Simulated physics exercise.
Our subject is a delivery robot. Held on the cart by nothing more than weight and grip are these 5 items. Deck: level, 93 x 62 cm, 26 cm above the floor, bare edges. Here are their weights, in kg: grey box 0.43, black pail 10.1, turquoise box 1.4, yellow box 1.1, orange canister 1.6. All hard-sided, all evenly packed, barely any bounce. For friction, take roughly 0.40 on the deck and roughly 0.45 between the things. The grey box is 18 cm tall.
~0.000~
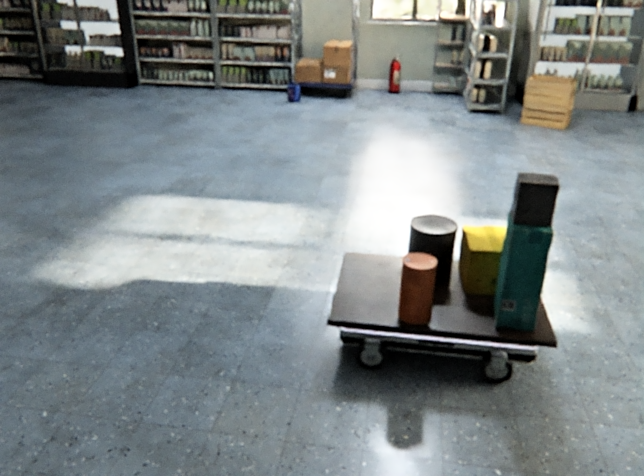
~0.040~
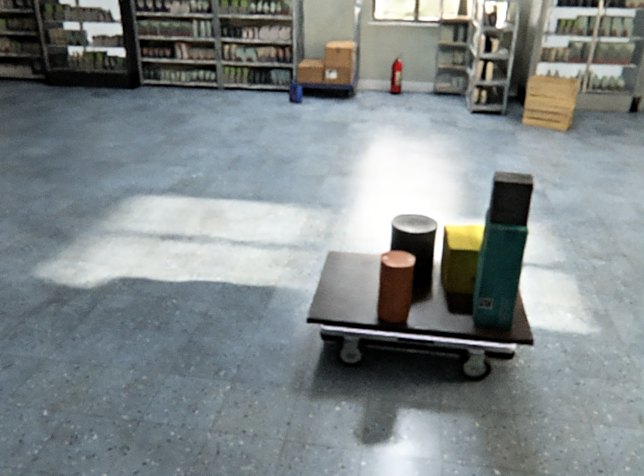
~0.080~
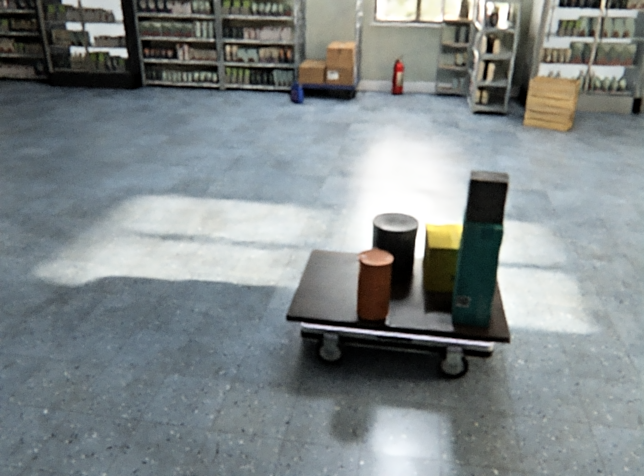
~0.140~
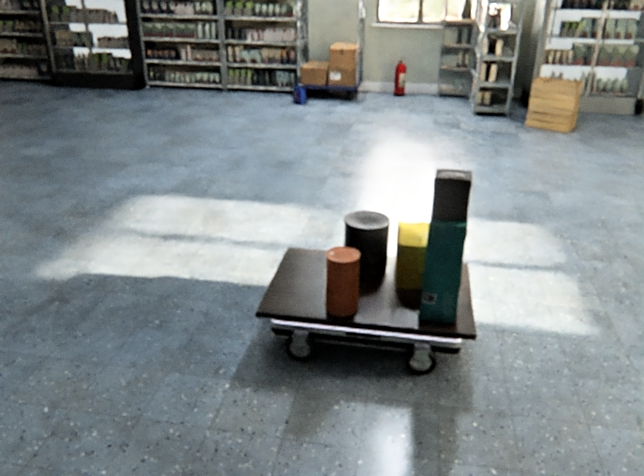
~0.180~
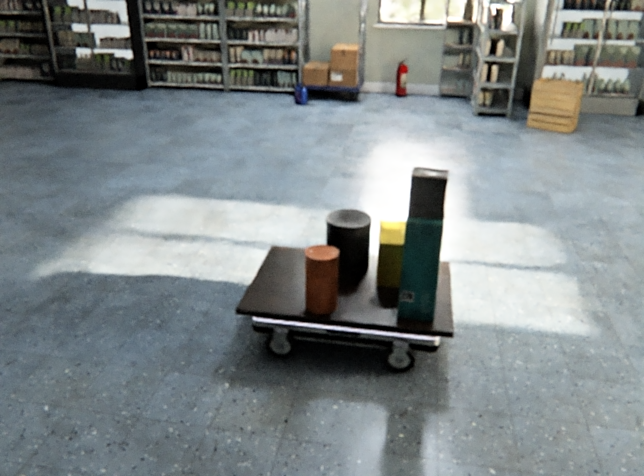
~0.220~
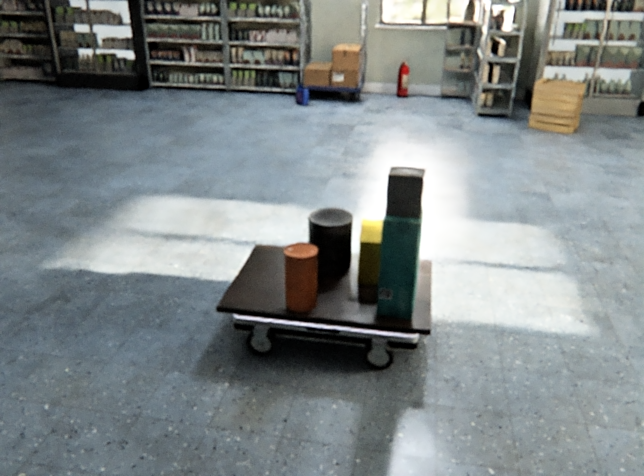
A low, dark wheeled platform rolled steadily leftward across a sunlit floor, carrying an orange canister, a black pail, a yellow box and a grey box stacked on a turquoise one, all staying in place.
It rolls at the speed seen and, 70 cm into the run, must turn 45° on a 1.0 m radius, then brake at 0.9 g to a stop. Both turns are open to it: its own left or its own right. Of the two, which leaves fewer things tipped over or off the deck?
I'd steer to the right.
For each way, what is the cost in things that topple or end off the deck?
Turning left 5, turning right 3.
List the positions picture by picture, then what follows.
In the first picture, 0 cm covered; grey box (534, 199); black pail (431, 248).
In the second picture, 9 cm covered; orange canister (395, 286); turquoise box (499, 269).
In the third picture, 18 cm covered; yellow box (452, 257); orange canister (374, 284).
In the fourth picture, 32 cm covered; turquoise box (443, 265); yellow box (424, 255).
In the fifth picture, 41 cm covered; orange canister (322, 279); turquoise box (422, 263).
In the sixth picture, 51 cm covered; grey box (405, 191); black pail (330, 240).
Turning left. At 0.72 s, 166 cm covered, turned 43°; black pail now off the deck; grey box 7° off upright near (157, 186); orange canister 4° off upright.
After 1.02 s, 208 cm covered, turned 45°; yellow box now off the deck; grey box 29° off upright; turquoise box 29° off upright.
After 1.42 s, 208 cm covered, turned 45°, stopped; grey box and orange canister now off the deck; turquoise box on its side.
In the end (2.0 s), off the deck, grey box, black pail, yellow box and orange canister; toppled on the cart, turquoise box.
Turning right instead, grey box, turquoise box and orange canister tipped over or off the deck, 3 of 5 in all.
